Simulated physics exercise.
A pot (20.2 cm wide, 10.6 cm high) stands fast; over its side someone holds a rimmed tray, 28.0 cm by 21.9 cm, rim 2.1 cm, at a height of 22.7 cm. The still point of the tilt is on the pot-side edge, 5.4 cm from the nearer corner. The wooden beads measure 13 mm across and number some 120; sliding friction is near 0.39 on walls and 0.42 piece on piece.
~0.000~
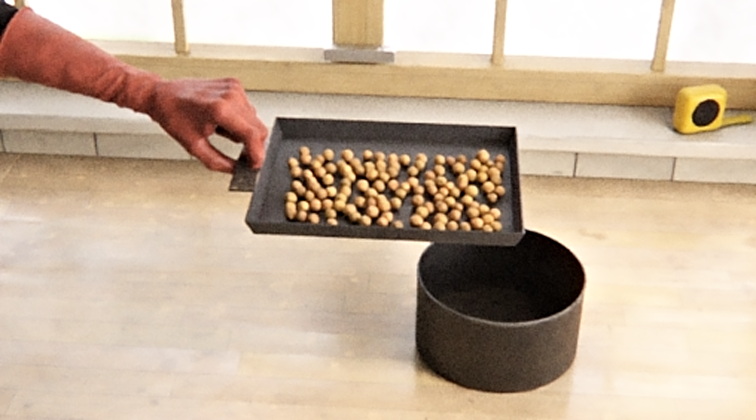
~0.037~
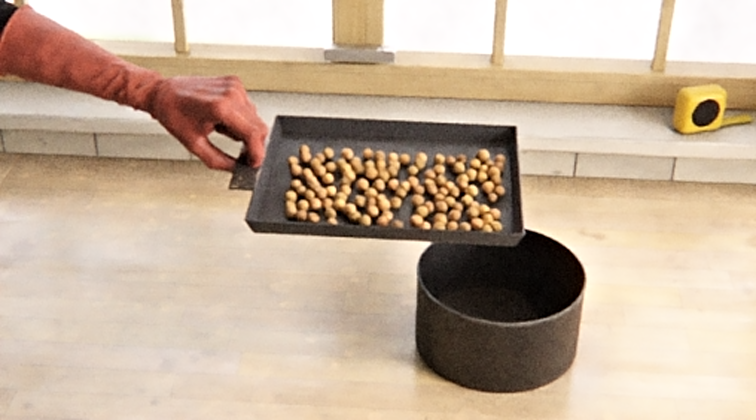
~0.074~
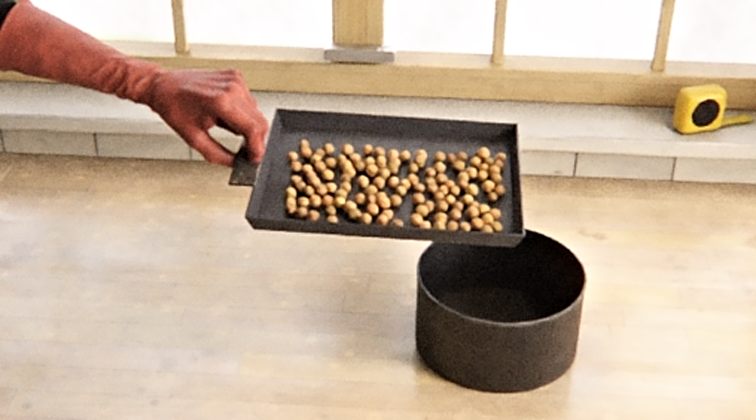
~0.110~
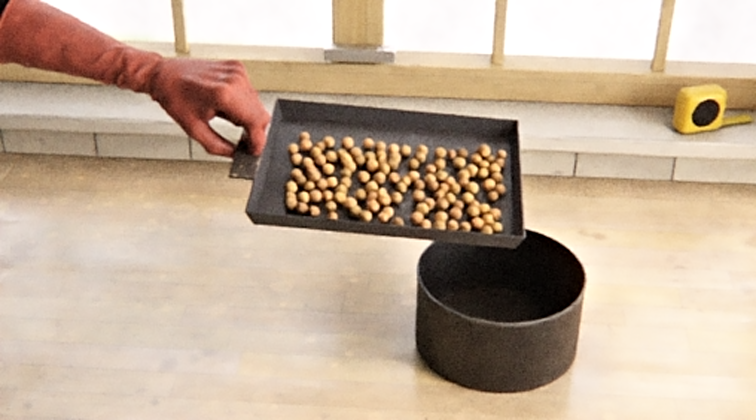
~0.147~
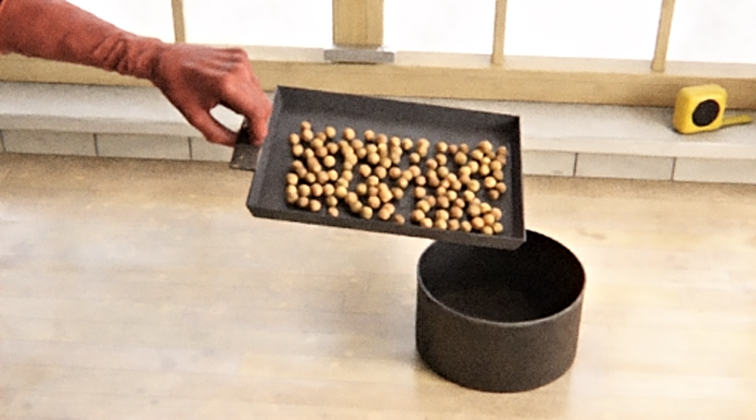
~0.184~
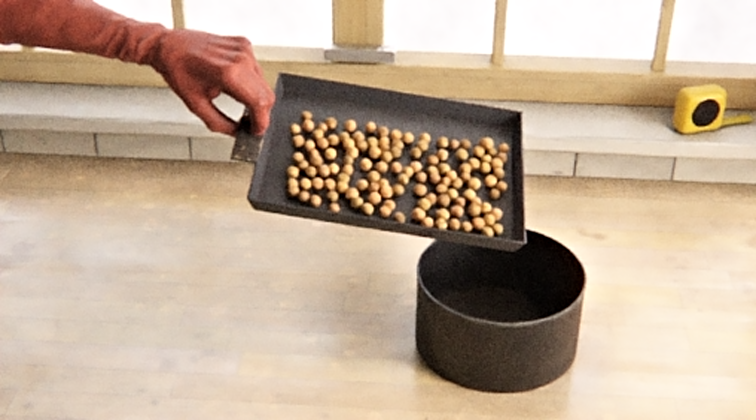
A hand held a dark rimmed tray of small round wooden beads above a dark pot, then raised the handle side so the tray gradually tilted down toward the right.
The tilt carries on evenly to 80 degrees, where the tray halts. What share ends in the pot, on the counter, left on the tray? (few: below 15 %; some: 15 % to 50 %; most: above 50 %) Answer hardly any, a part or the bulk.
Pot hardly any, counter the bulk, tray hardly any.
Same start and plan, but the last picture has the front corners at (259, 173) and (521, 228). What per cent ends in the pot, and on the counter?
Pot 70, counter 30.
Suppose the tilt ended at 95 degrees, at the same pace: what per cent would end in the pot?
It would be near 0 per cent.
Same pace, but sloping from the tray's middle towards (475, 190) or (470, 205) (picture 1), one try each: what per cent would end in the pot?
Some 65 and 20 per cent.
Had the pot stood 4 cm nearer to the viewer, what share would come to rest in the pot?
It would be near 35 per cent.
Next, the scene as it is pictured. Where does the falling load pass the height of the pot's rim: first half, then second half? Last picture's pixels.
At about (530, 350), then at (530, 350).
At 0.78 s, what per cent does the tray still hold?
Some 85 per cent of the load.
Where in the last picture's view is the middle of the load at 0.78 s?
At about (496, 226).
After 0.54 s, tilt 45 degrees; the tray holds 100 %, the pot 0 %.
After 0.78 s, tilt 68 degrees; the tray holds 85 %, the pot 0 %.
After 1.12 s, tilt 80 degrees; the tray holds 10 %, the pot 0 %.
By 2.6 s all is still; pot 0 %, counter 100 %, tray 0 %.
